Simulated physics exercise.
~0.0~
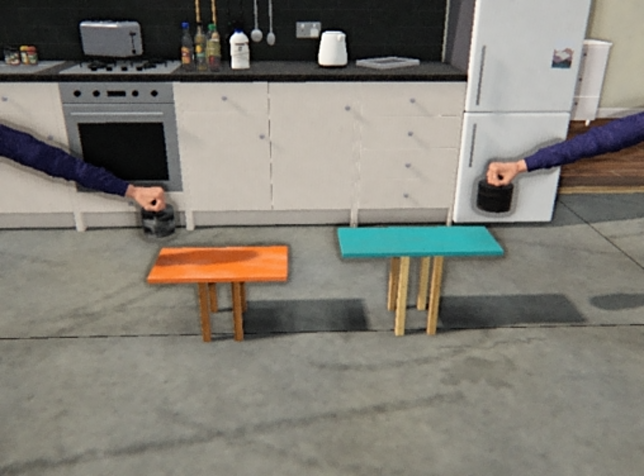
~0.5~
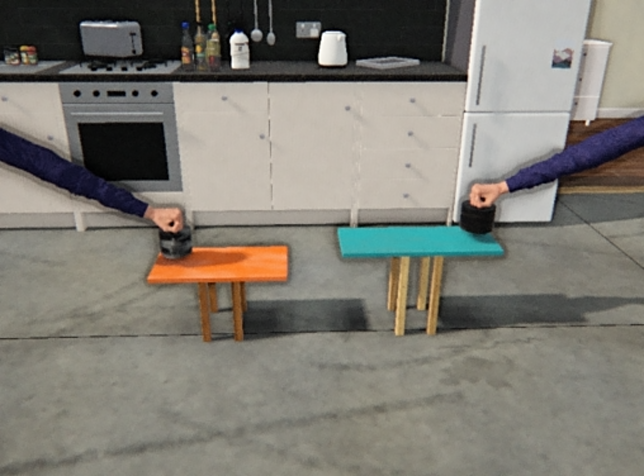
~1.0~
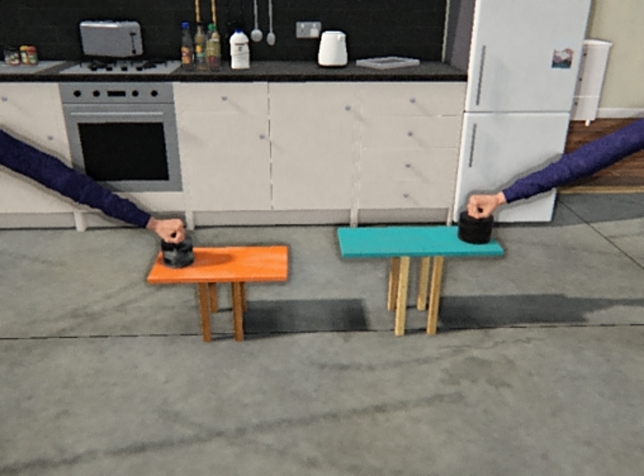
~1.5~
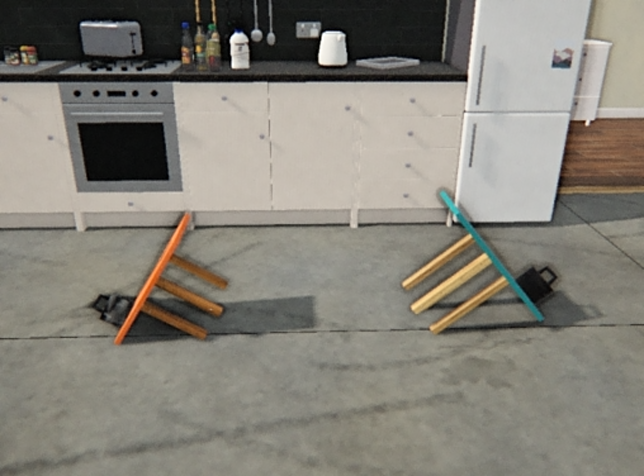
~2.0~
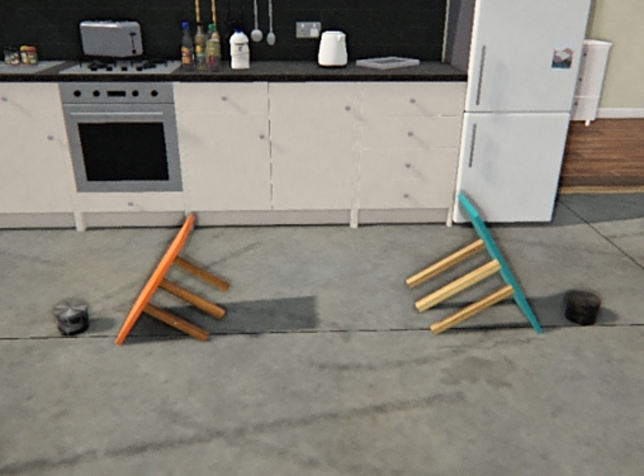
Two hands set dark objects on the small tables' outer ends, and both tables tip over.
